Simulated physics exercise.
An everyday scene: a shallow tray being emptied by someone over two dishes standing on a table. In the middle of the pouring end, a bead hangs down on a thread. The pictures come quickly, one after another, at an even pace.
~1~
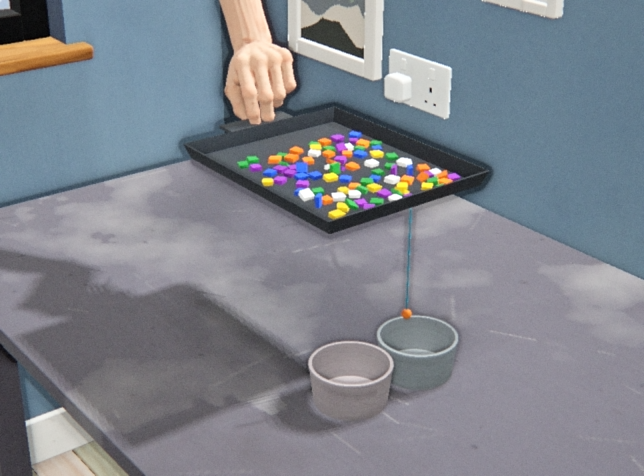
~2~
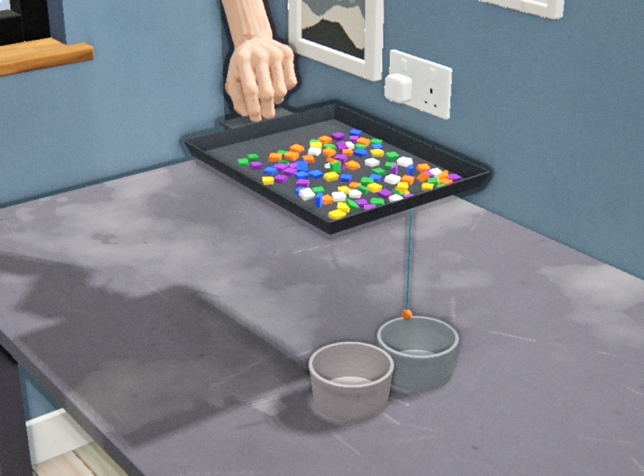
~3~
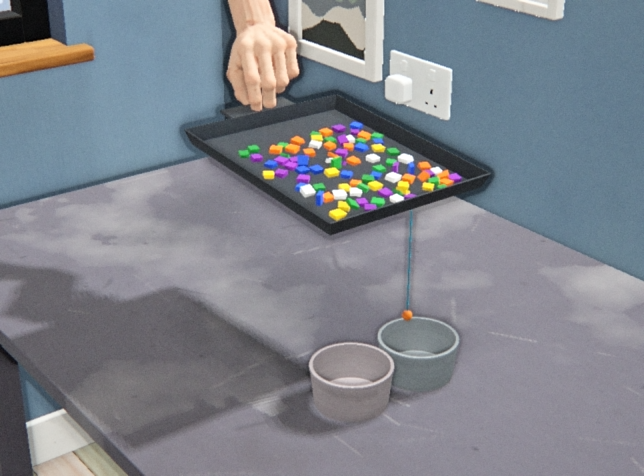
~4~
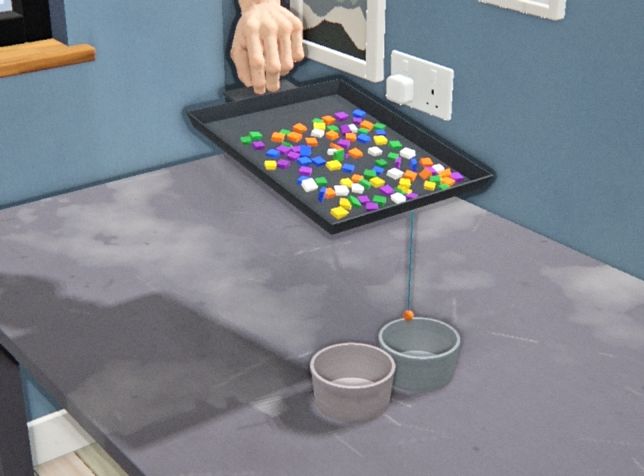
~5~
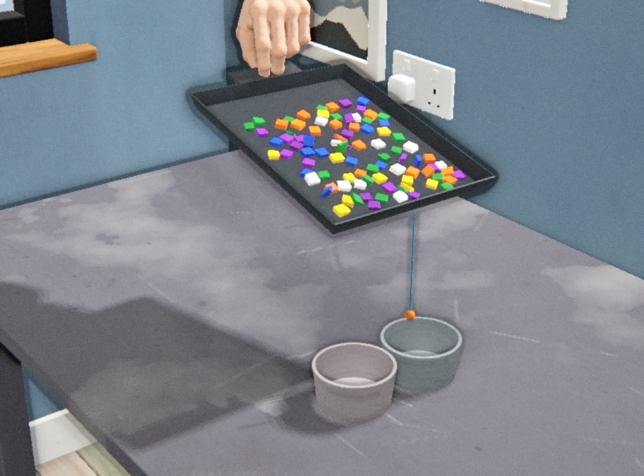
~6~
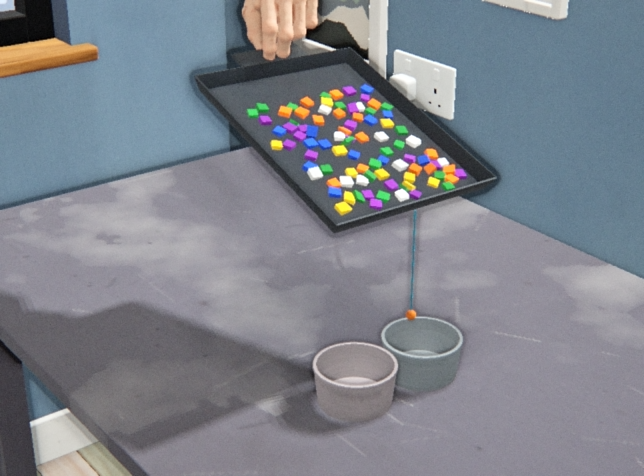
At the start, a hand holds a dark tray of colourful mosaic tiles level above two dishes on a grey table, an orange bead hanging from its near end. The hand then rises, lifting the far end so the tray slopes more steeply, while nearly all the tiles keep their places on it.
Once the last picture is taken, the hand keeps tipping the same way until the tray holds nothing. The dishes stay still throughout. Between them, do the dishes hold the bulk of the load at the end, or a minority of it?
They hold a minority.
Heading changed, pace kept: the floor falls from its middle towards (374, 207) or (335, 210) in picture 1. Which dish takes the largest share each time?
Place one gives the leftmost dish, place two gives the leftmost dish.
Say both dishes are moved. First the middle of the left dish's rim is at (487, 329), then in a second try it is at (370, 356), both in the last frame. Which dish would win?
Try 1: The dish at left; try 2: The dish at right.
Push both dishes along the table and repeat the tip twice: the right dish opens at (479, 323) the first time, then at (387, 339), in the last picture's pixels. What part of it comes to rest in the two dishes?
It would be roughly 70 per cent, followed by roughly 0 per cent.
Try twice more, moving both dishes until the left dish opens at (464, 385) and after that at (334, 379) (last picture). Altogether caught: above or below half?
The dishes end up with the lesser share in the first try and the lesser share in the second.
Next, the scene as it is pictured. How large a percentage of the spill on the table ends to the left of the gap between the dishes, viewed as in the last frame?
That's about 0 per cent of the spill.
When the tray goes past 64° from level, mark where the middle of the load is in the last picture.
Somewhere near pixel (422, 188).
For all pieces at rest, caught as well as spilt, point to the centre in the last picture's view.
(452, 376).
Just after the last frame, tray tipped steeply; almost all on the tray; just a few in the air.
A moment on, tray tipped past a quarter turn; about a tenth on the tray; just a few in the left dish; about a tenth in the right dish; roughly a quarter outside both; roughly half in the air.
Further on, tray tipped past a quarter turn; about a tenth in the left dish; roughly a quarter in the right dish; roughly two thirds outside both.
When it is over, tray tipped past a quarter turn; about a tenth in the left dish; roughly a quarter in the right dish; roughly two thirds outside both.
